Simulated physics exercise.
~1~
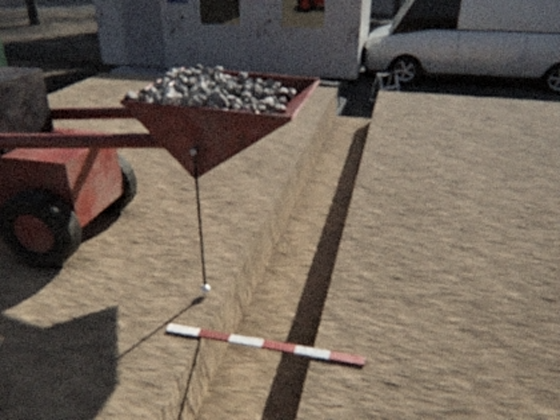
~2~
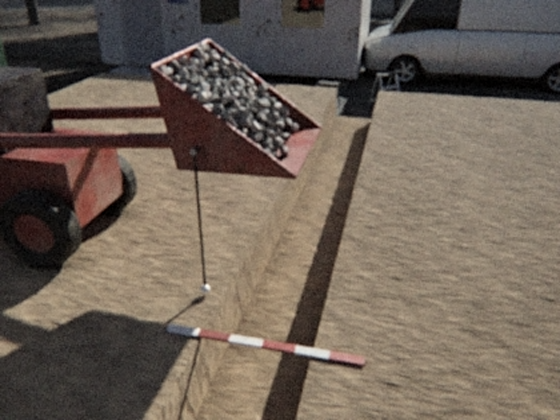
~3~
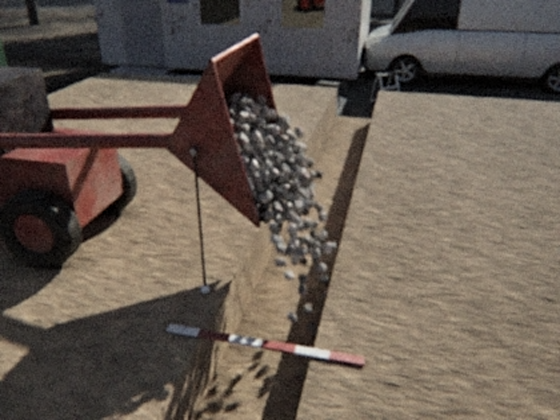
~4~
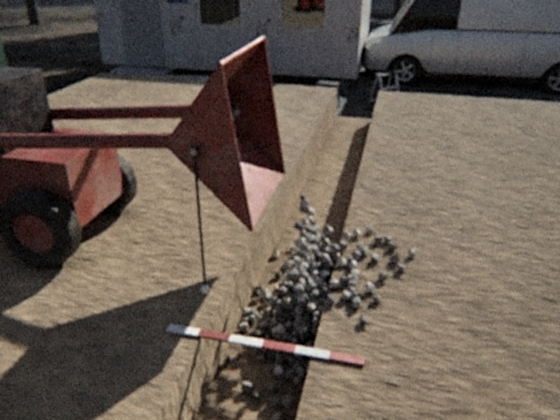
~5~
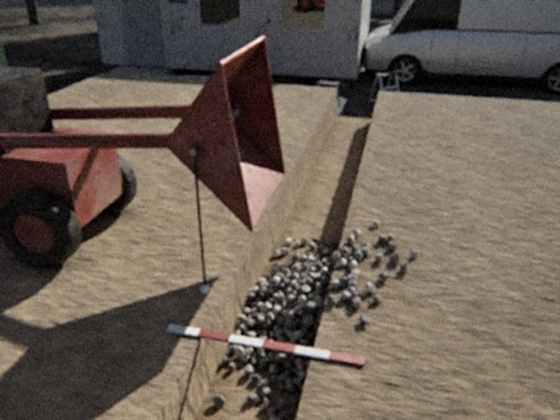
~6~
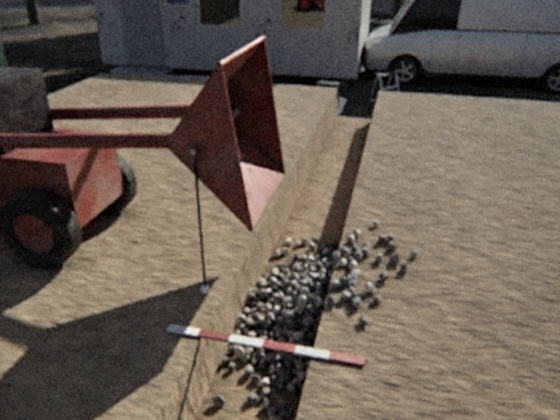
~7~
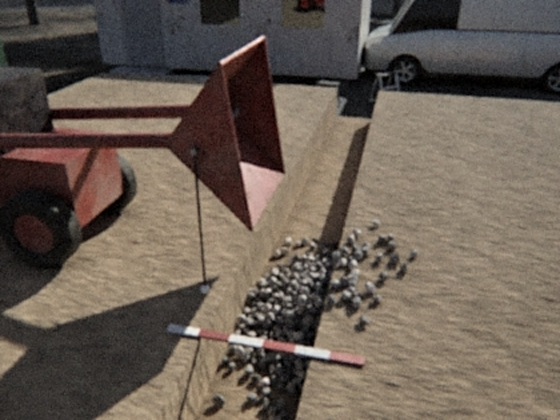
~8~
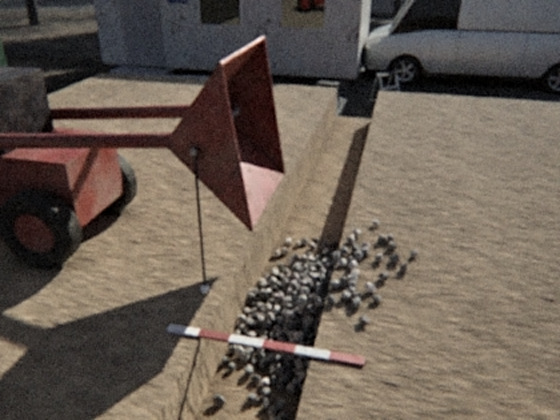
At the start, a red loader on the left holds a bucket heaped with grey stones near the edge of a long, narrow trench, with a striped staff lying across the gap and a white van parked behind. The bucket tips forward to the right, and the load tilts with it. As it steepens, the stones slide over the lip and pour down into the trench. The emptied bucket stops, still steeply tipped, while the last stones tumble and spread. Finally everything is still, with most of the stones piled in the trench around the staff and a few scattered on the ground beyond its right edge.
